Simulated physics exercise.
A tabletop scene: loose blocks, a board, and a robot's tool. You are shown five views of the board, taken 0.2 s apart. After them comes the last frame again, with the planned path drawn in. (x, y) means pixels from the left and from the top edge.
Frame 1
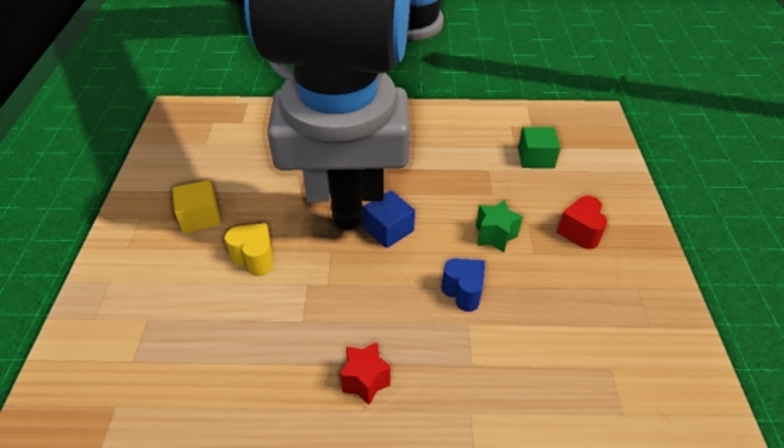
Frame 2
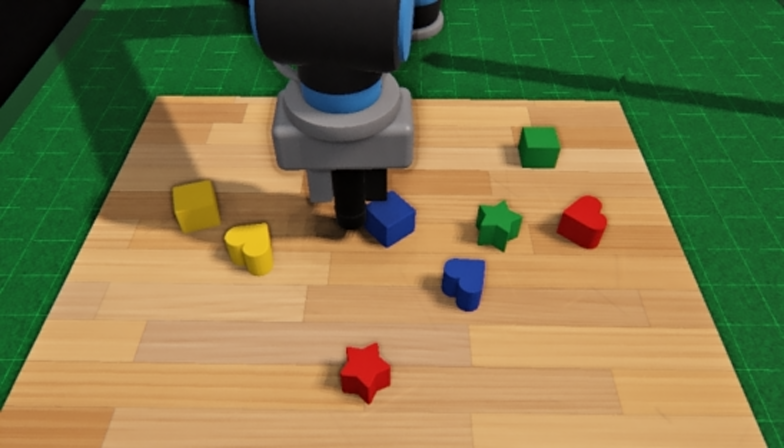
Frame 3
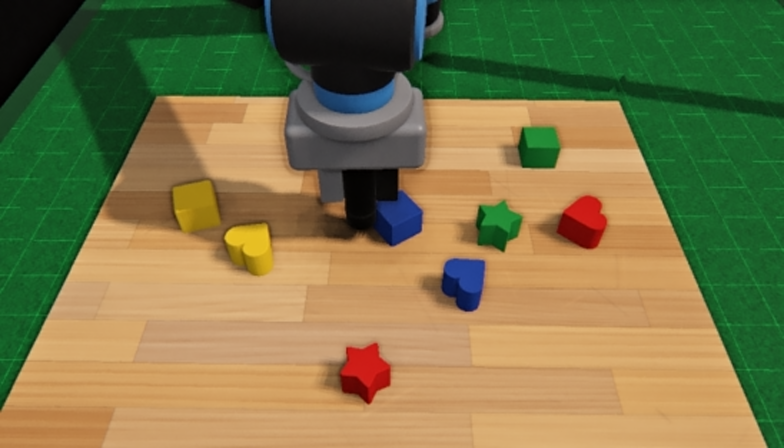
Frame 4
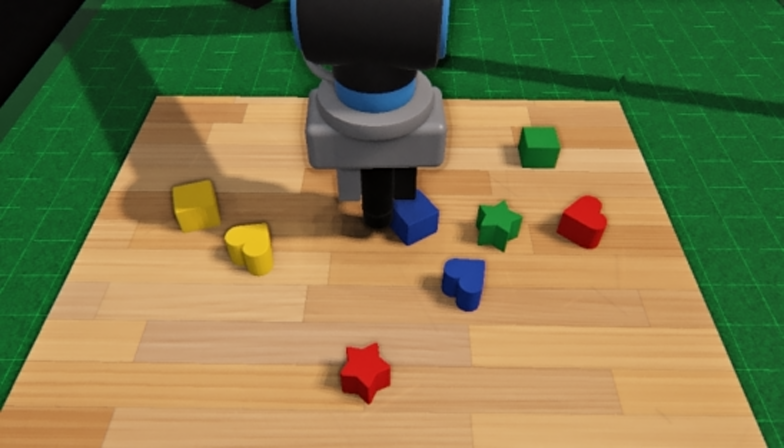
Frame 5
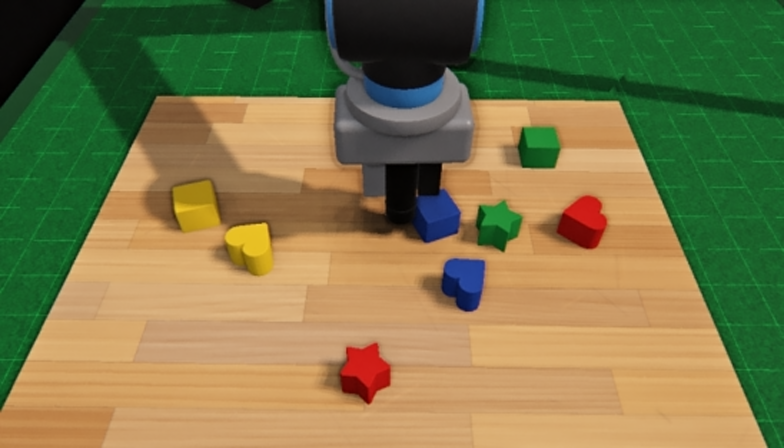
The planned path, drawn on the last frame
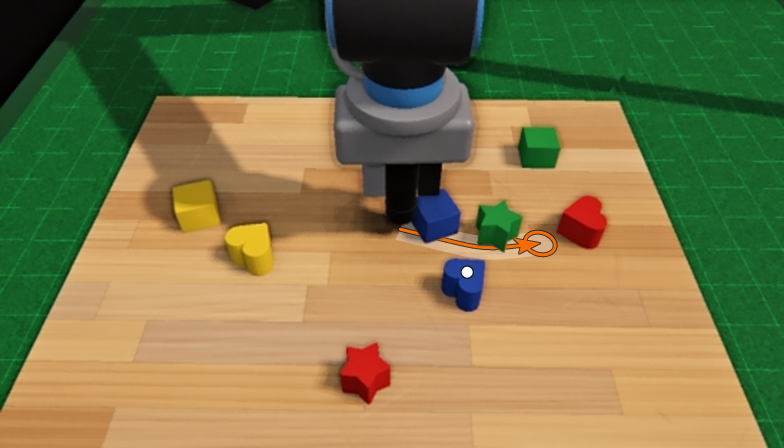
On a wooden tabletop, a robot arm pushes a blue cube right toward a green star among scattered colourful blocks.
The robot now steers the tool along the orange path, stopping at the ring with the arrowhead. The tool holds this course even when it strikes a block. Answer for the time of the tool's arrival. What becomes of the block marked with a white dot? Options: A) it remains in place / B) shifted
A.
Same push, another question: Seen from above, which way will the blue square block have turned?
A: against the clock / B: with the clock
I choose A.
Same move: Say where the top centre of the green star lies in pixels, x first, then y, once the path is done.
Answer: (556, 203).
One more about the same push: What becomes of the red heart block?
It shifts position.
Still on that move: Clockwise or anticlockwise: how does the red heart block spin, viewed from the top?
From the top, the block rotates clockwise.
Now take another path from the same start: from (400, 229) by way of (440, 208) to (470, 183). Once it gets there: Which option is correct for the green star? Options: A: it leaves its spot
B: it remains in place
Letter A.
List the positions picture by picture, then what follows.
In the first frame, tool tip (348, 220); block tops, blue square block (389, 208); blue heart block (467, 272); green star (500, 215); red heart block (588, 211).
In the second frame, tool (351, 220); blocks unchanged.
In the third frame, tool (361, 220); blue square block (397, 207).
In the fourth frame, tool (378, 219); blue square block (413, 206).
In the fifth frame, tool (400, 215); blue square block (436, 204); blue heart block (467, 272); green star (500, 215); red heart block (588, 211).
Path on the board, from (400, 229) by way of (446, 240) and (493, 248) to (540, 243); the dot is on the blue heart block.
The first path, step by step. One third of the way, tool (449, 226); blue square block (475, 203), turned 25° anticlockwise; green star (513, 214), turned 30° clockwise.
Two thirds of the way, tool (497, 234); blue square block (487, 199), turned 55° anticlockwise; green star (527, 214), turned 25° clockwise.
At the end, tool (544, 229); blue square block (488, 199), turned 55° anticlockwise; blue heart block in place; green star (556, 203); red heart block (600, 208), turned 25° clockwise.
